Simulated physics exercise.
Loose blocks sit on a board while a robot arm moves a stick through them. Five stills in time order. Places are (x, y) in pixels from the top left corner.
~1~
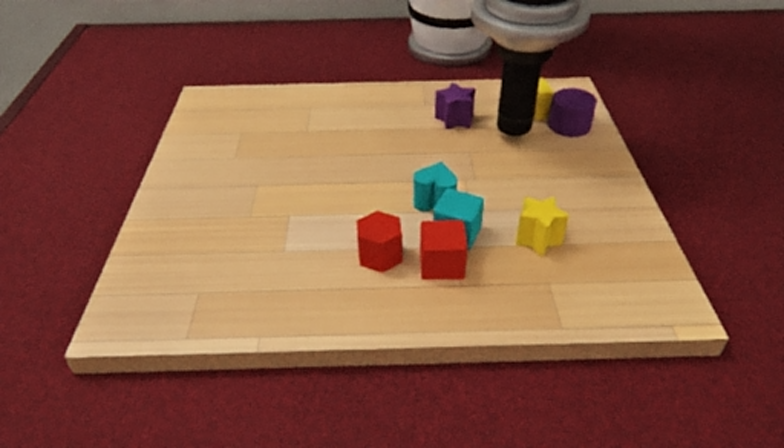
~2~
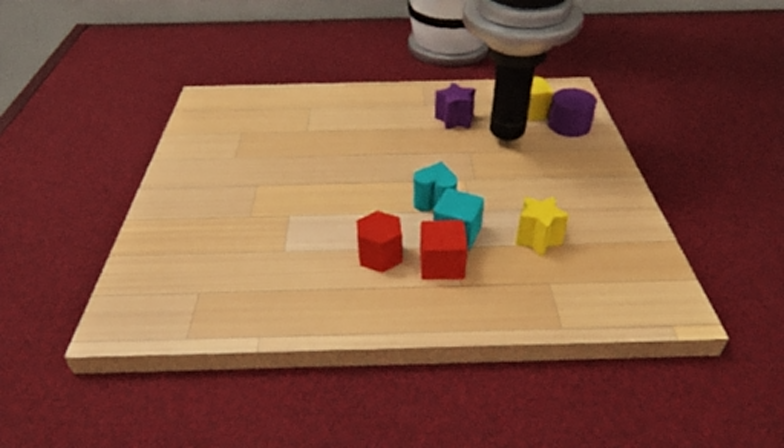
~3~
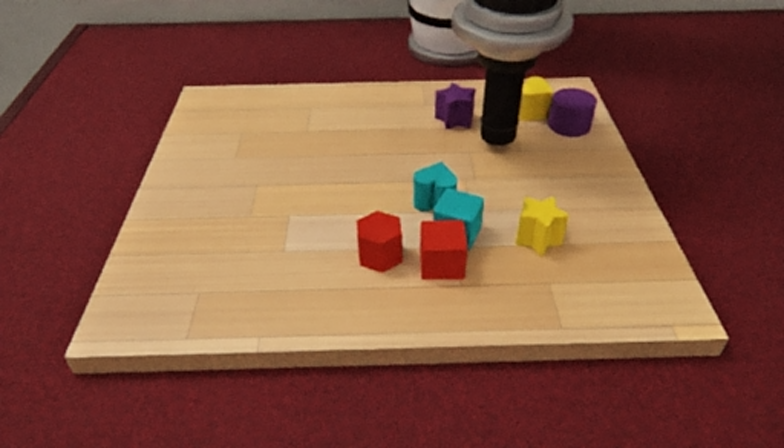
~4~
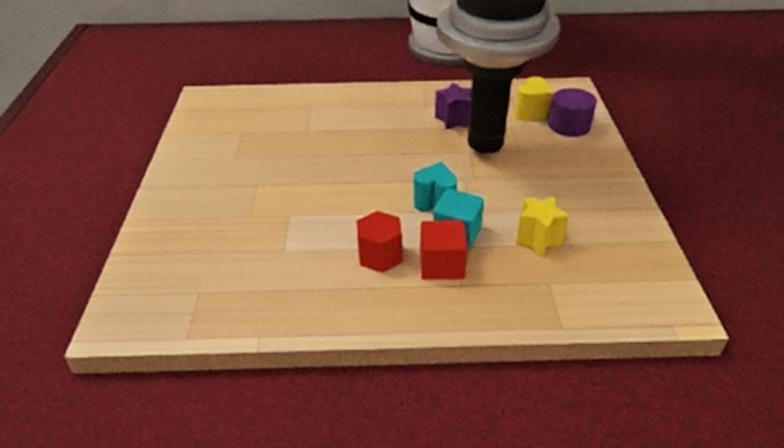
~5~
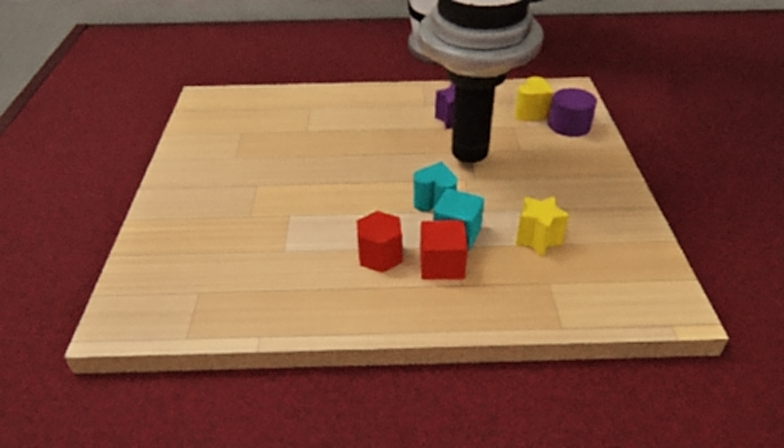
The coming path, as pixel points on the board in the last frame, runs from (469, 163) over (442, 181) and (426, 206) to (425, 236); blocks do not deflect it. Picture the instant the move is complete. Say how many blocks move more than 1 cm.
The number is three or more.
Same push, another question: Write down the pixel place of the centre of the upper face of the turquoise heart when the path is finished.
For the centre of its top, I'd go with (416, 233).
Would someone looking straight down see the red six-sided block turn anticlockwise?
No - that is not the case.
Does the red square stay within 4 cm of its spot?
Yes, I think so.
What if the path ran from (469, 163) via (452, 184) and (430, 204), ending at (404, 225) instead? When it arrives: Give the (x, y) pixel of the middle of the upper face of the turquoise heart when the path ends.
Most likely (379, 216).
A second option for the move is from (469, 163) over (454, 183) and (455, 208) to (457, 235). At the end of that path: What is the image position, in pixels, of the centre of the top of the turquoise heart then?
By then it is at (418, 187).
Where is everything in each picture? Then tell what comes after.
Lower end of the stick at (514, 127), tops of blocks, red six-sided block at (379, 226), turquoise heart at (436, 175), red square at (443, 235), turquoise square at (459, 204), in the first frame.
Stick at (507, 131), blocks as before, in the second frame.
Stick at (498, 137), blocks as before, in the third frame.
Stick at (485, 144), blocks as before, in the fourth frame.
Stick at (470, 153), red six-sided block at (379, 226), turquoise heart at (436, 175), red square at (443, 235), turquoise square at (459, 204), in the fifth frame.
On the path given first. One third of the way, stick at (442, 171); turquoise heart at (434, 178).
Two thirds of the way, stick at (426, 195); turquoise heart at (419, 205); red square at (449, 252), turned 30° clockwise; turquoise square at (464, 220), turned 60° anticlockwise.
At the end, stick at (425, 225); red six-sided block at (369, 238), turned 55° clockwise; turquoise heart at (416, 233), turned 35° anticlockwise; red square at (453, 259), turned 30° clockwise; turquoise square at (469, 226), turned 95° anticlockwise.
